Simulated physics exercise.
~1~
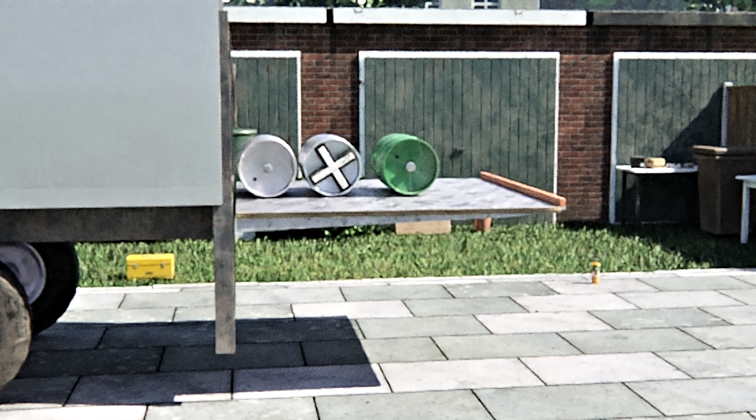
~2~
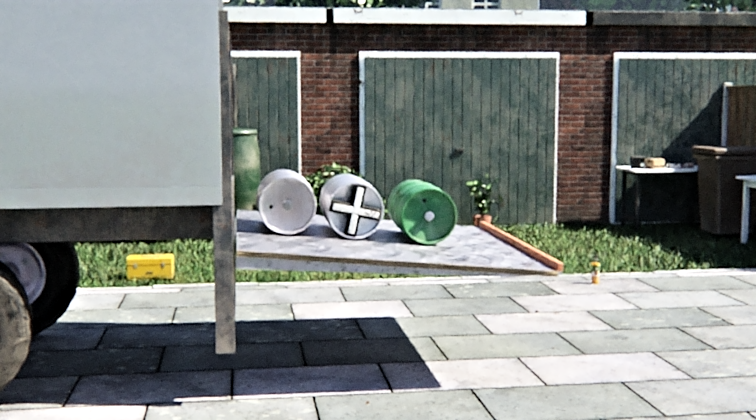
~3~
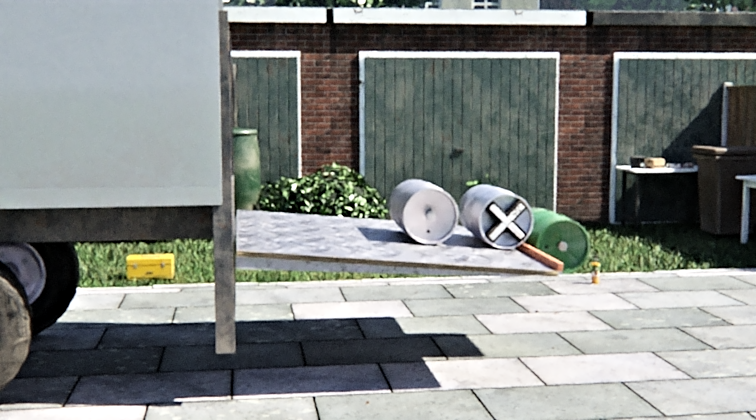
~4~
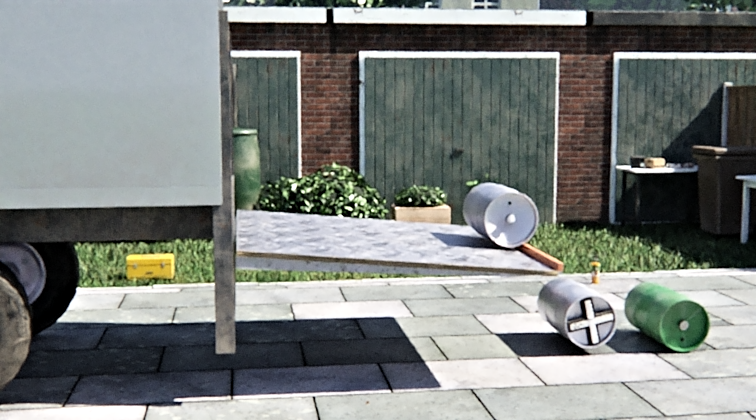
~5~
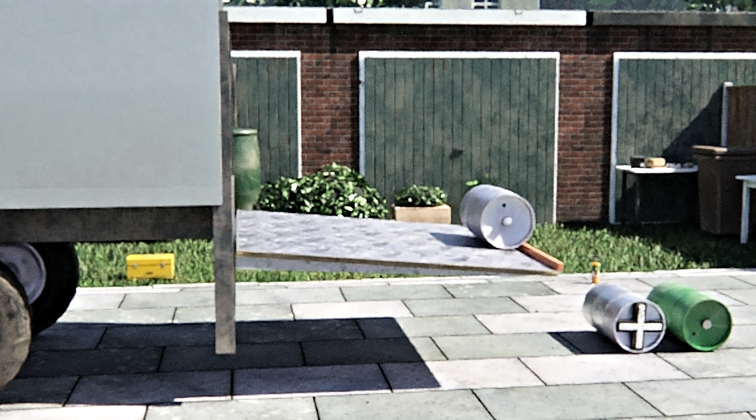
In a paved yard beside a strip of grass and a brick wall with green doors, three kegs lie on the raised plate at the back of a lorry, a plain grey one, one marked with a white cross and a green one. The plate sinks and tilts down to the right, towards the orange stop along its edge. The kegs roll down the slope, and the green one goes over the stop first. The crossed keg follows it onto the paving, while the plain one stays behind at the stop. The green keg ends on the ground at the right, with the crossed keg close beside it.
